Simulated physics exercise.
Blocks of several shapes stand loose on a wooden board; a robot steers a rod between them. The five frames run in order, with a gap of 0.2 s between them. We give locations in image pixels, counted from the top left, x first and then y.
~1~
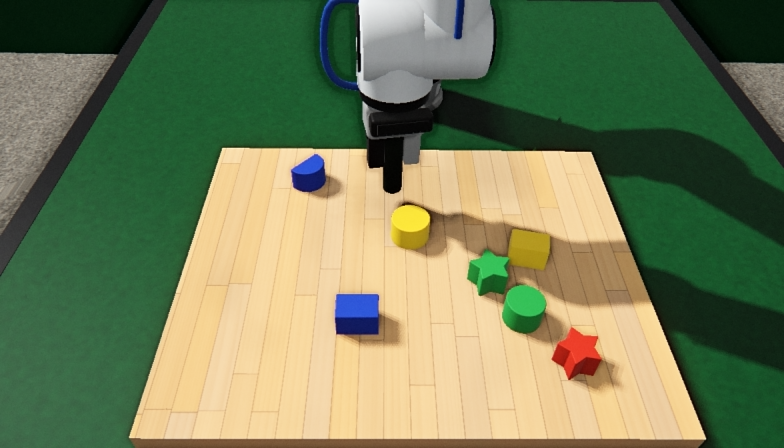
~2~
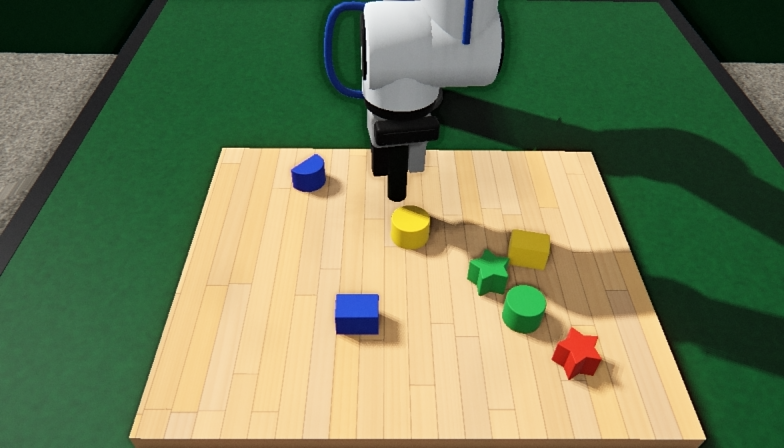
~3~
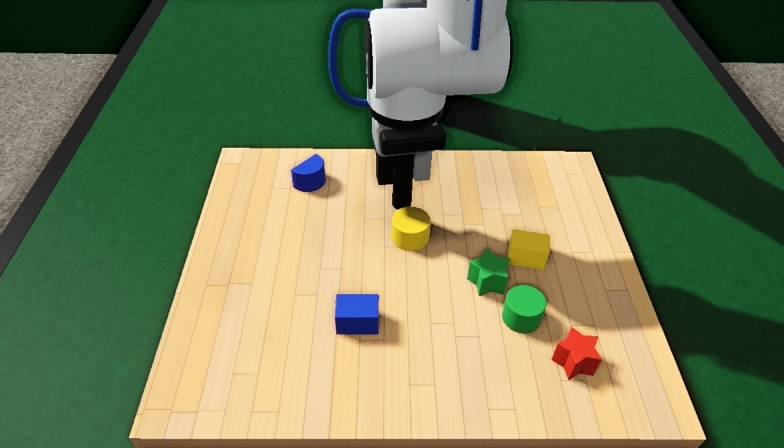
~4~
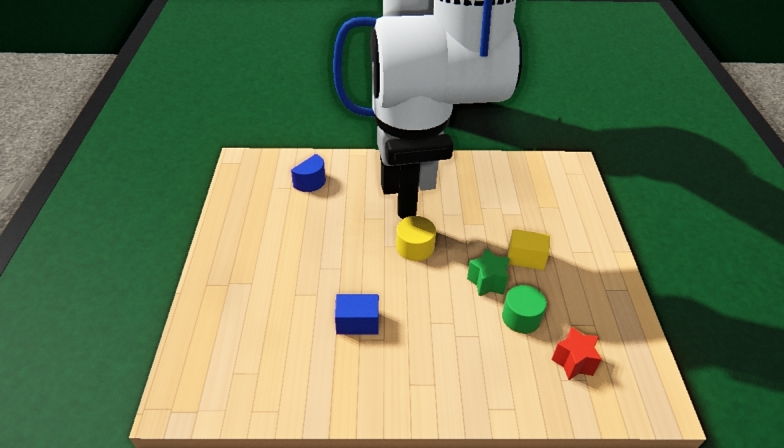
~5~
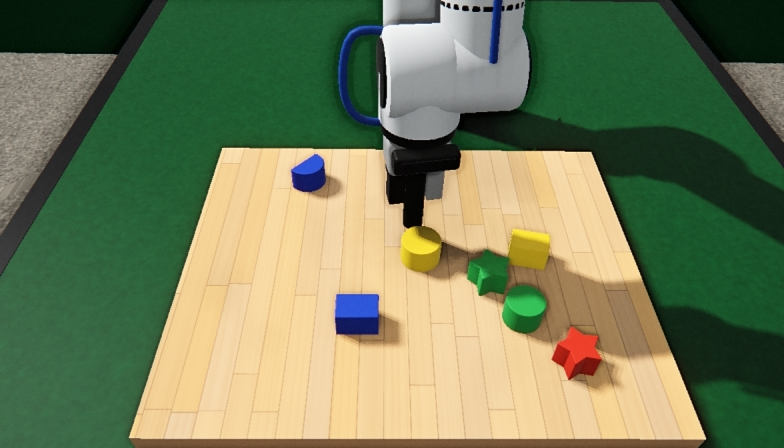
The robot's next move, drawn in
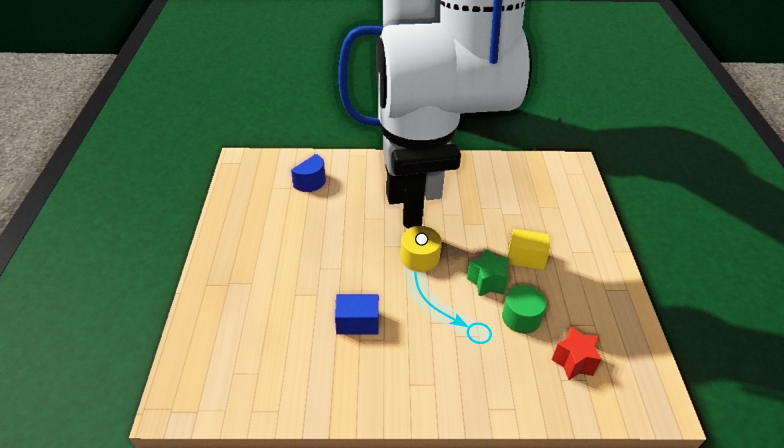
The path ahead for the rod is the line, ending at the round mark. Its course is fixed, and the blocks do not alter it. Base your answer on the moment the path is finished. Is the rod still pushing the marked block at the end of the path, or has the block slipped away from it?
Before the rod.
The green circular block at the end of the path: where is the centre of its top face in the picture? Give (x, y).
Final place: (547, 299).
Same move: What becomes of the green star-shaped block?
It sits in its place.
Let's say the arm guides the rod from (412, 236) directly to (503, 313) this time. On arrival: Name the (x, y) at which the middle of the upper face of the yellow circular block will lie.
Top centre: (438, 273).
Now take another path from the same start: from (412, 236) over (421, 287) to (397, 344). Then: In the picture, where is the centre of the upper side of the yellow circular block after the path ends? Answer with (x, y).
The middle of the upper face of the yellow circular block will lie at about (448, 299) in the picture.
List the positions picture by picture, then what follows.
Rod tip (392, 188); block tops, yellow circular block (411, 218); green star-shaped block (491, 264); green circular block (527, 300), in the first frame.
Rod (397, 196); blocks unchanged, in the second frame.
Rod (402, 205); yellow circular block (412, 219), in the third frame.
Rod (407, 214); yellow circular block (417, 229), in the fourth frame.
Rod (412, 223); yellow circular block (422, 239); green star-shaped block (491, 264); green circular block (527, 300), in the fifth frame.
Path on the board, from (412, 236) through (415, 271) and (434, 308) to (479, 333); the dot is on the yellow circular block.
On the path given first. One third of the way, rod (416, 259); yellow circular block (437, 273).
Two thirds of the way, rod (436, 295); yellow circular block (469, 301).
At the end, rod (482, 321); yellow circular block (518, 320); green star-shaped block in place; green circular block (547, 299).
